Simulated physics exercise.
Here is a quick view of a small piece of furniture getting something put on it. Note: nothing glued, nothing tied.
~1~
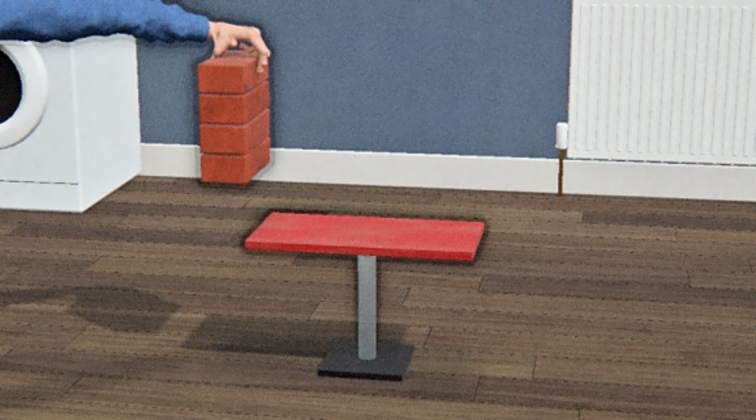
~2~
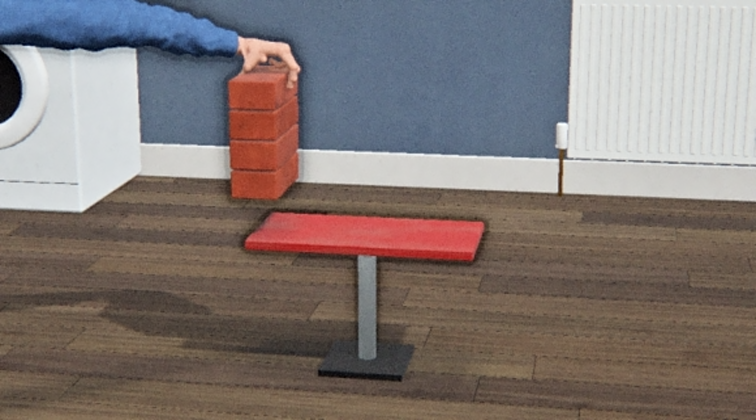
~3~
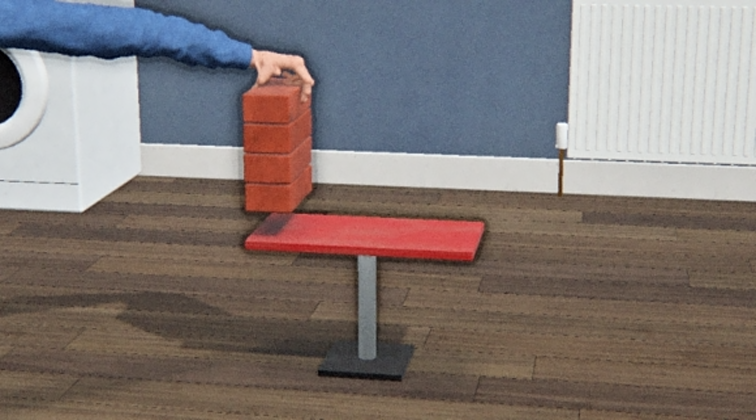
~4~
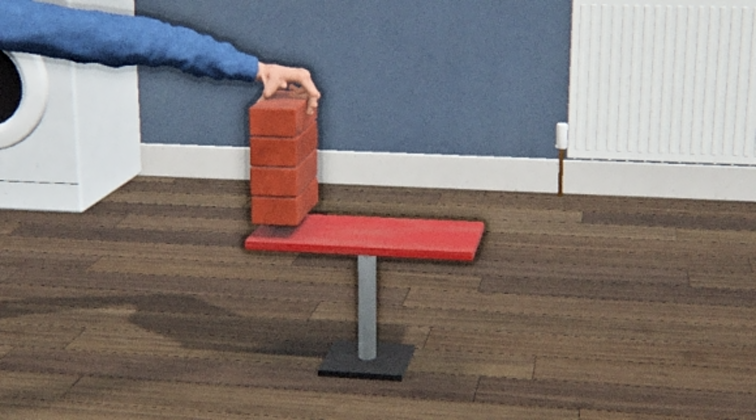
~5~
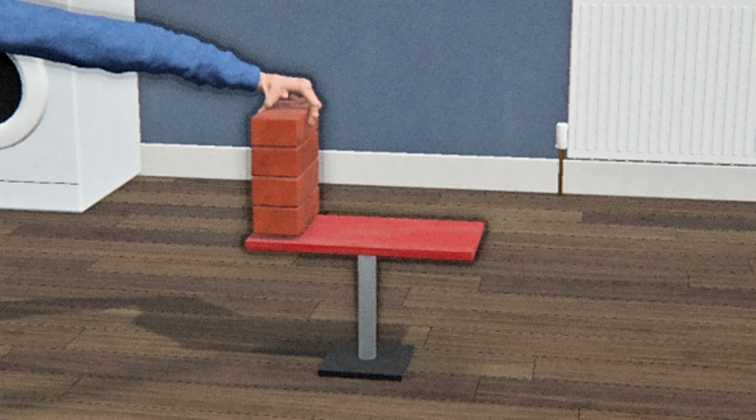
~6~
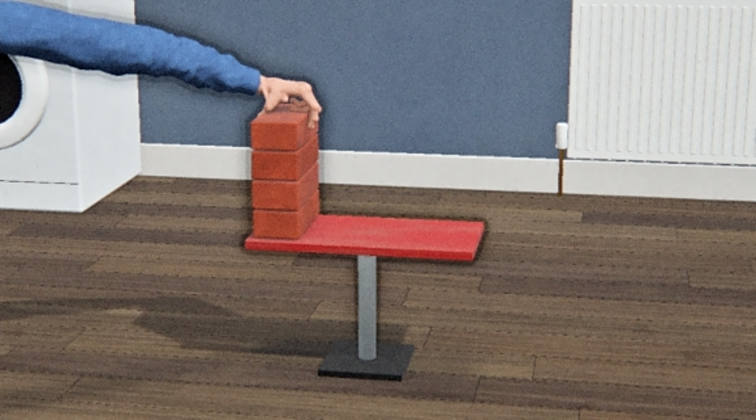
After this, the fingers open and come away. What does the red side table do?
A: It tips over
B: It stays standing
Answer: A.
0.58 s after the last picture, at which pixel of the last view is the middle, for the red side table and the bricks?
The first at (300, 229), the second at (201, 209).
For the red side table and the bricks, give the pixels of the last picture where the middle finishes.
About (213, 262) and (62, 323).
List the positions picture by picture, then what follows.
The first frame shows still on the way; red side table (367, 236); bricks (235, 116).
The second frame shows still on the way; red side table (367, 236); bricks (265, 131).
The third frame shows still on the way; red side table (367, 236); bricks (279, 144).
The fourth frame shows still on the way; red side table (367, 236); bricks (285, 157).
The fifth frame shows still on the way; red side table (367, 236); bricks (286, 167).
The sixth frame shows in place, still held; red side table (367, 236); bricks (286, 170).
Then, 0.58 s on from there, red side table turned 29° from its first pose near (300, 229).
In the end, the red side table goes over, near (213, 262).
